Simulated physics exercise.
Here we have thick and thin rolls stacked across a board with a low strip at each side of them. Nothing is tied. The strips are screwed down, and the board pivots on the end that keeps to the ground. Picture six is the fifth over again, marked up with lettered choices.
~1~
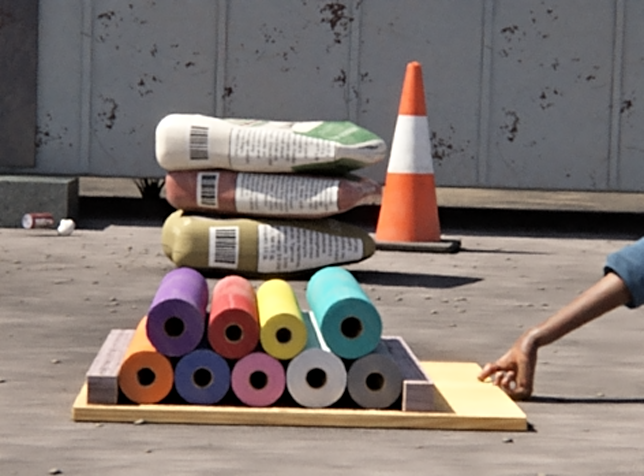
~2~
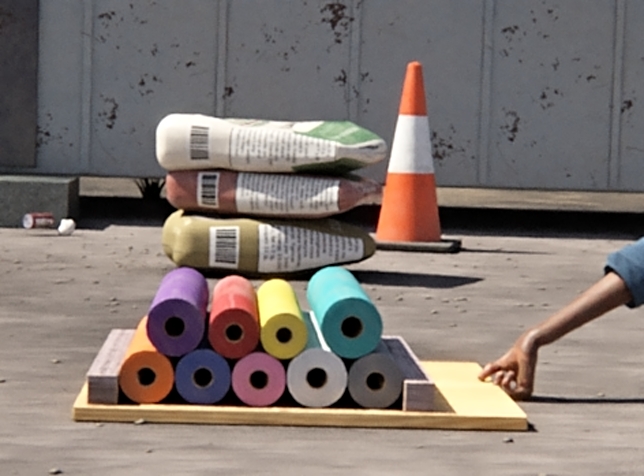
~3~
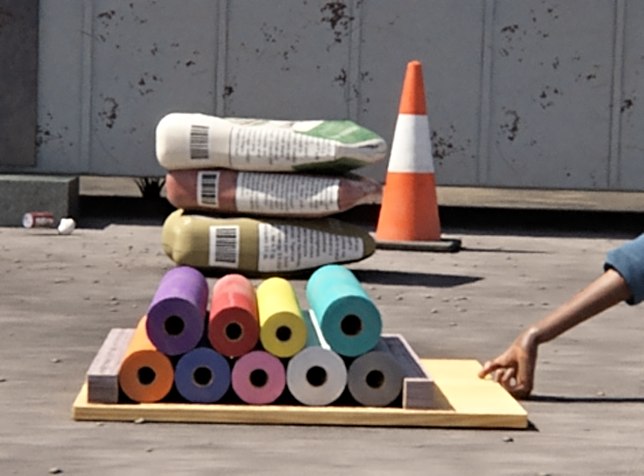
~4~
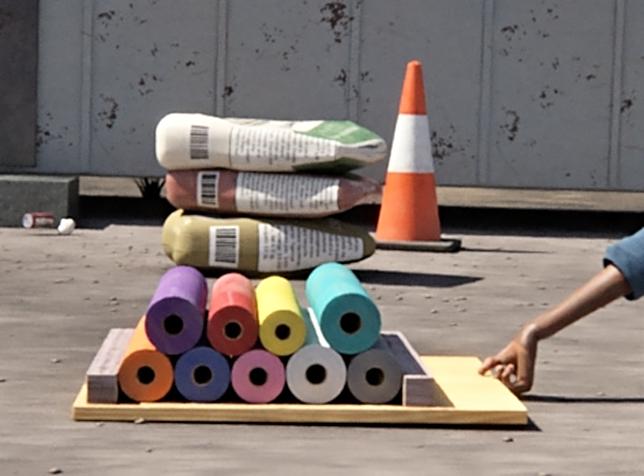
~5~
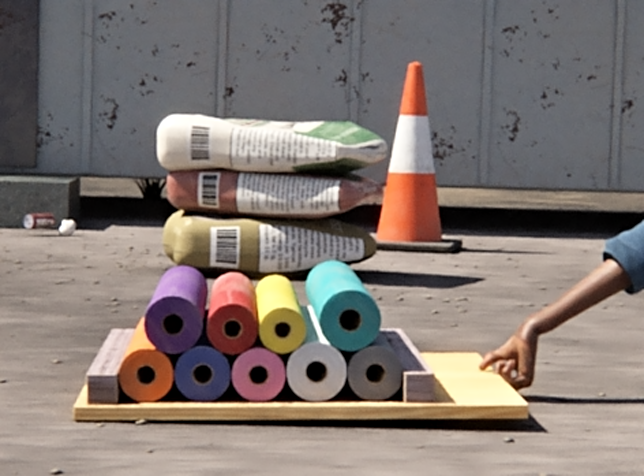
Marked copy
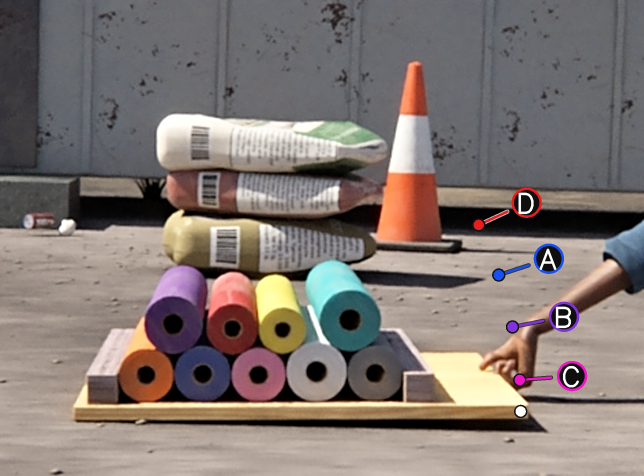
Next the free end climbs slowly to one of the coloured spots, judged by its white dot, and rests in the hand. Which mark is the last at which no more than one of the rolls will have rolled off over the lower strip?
D is the limit.
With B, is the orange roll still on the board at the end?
The orange roll: Yes.
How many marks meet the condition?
The number is four.
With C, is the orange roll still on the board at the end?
Yes, with C.
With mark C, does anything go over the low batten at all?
No, at C.
On the marked copy, A at (499, 275); B at (513, 327); C at (520, 380); D at (479, 225); the white dot at (521, 411).
Following D. Soon after the start, board at 16°.
Later, board at 27°.
In the end, board at 27°, none over the low batten.
As for the rest, A none over the low batten; B none over the low batten; C none over the low batten.
